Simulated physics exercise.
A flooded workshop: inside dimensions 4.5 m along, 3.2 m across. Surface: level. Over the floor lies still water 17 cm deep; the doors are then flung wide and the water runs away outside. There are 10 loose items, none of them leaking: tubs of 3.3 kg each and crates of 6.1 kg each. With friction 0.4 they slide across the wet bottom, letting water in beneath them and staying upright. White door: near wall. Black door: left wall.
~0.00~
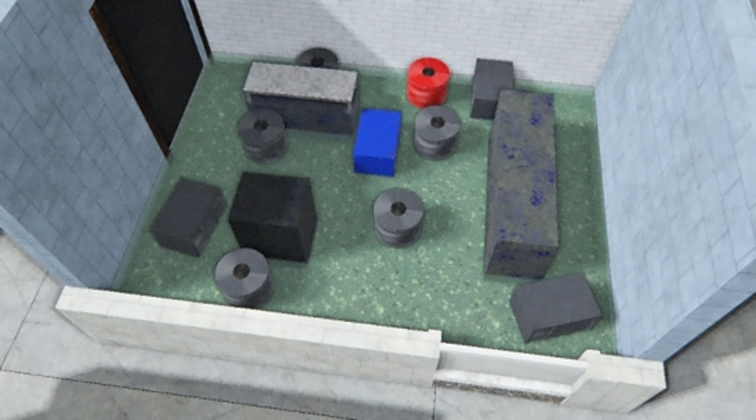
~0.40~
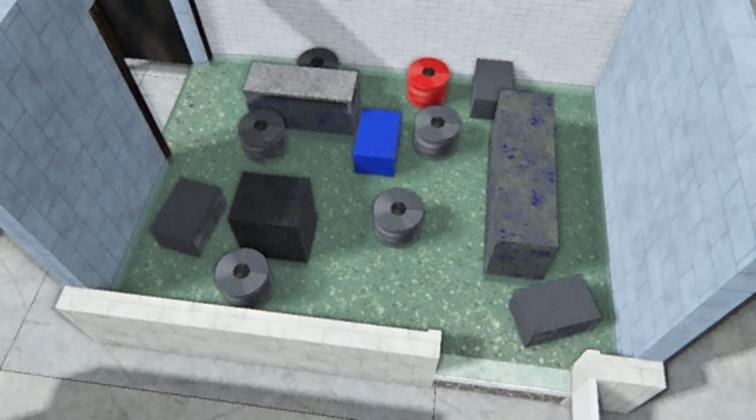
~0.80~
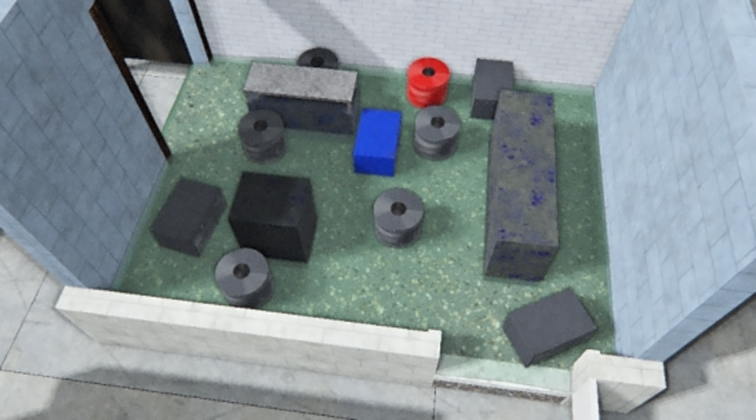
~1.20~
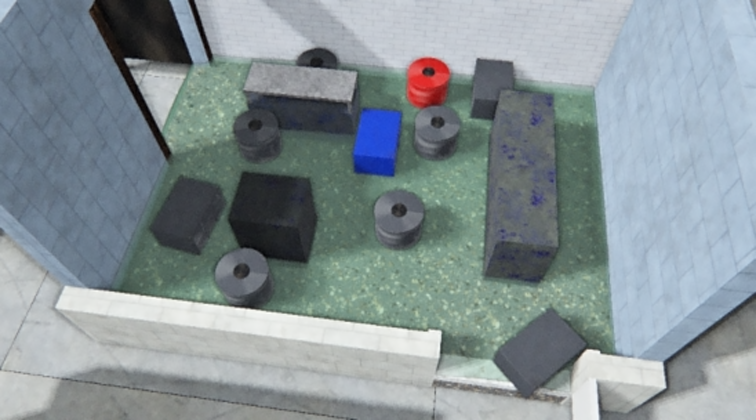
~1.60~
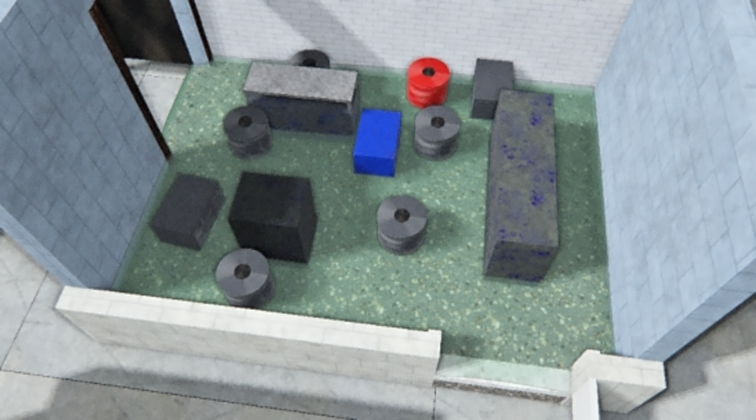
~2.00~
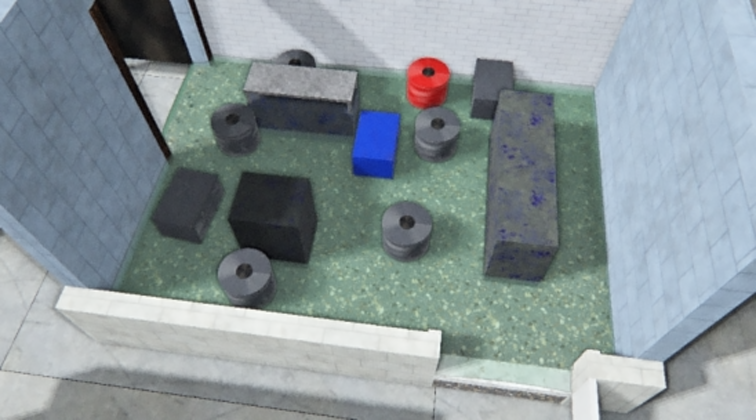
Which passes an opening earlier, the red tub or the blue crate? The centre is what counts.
The red one.
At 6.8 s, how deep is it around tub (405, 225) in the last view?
I'd say some 7 cm.
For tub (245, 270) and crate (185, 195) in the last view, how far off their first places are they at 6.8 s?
Respectively, 20 cm and washed out.
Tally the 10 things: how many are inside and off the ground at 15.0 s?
By my count, 4.
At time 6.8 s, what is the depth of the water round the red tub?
The depth there is around 8 cm.
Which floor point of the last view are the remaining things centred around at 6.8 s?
That lands at roughly (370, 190).
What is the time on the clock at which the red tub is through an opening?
Around 11.0 seconds.
After 3.0 s the red tub is near (417, 76), 0.1 m from its start, afloat; the blue crate is near (365, 144), 0.2 m from its start, afloat; 1 of 10 are out; 9 afloat.
After 6.8 s the red tub is near (327, 61), 1.1 m from its start, afloat; the blue crate is near (319, 147), 0.6 m from its start, afloat; 4 of 10 are out; 6 afloat.
After 11.0 s the red tub is near (179, 64), 2.8 m from its start, afloat; the blue crate is near (302, 144), 0.8 m from its start, afloat; 5 of 10 are out; 5 afloat.
After 15.0 s the red tub has gone out (at 11.1 s); the blue crate is near (254, 136), 1.3 m from its start, afloat; 6 of 10 are out; 4 afloat.
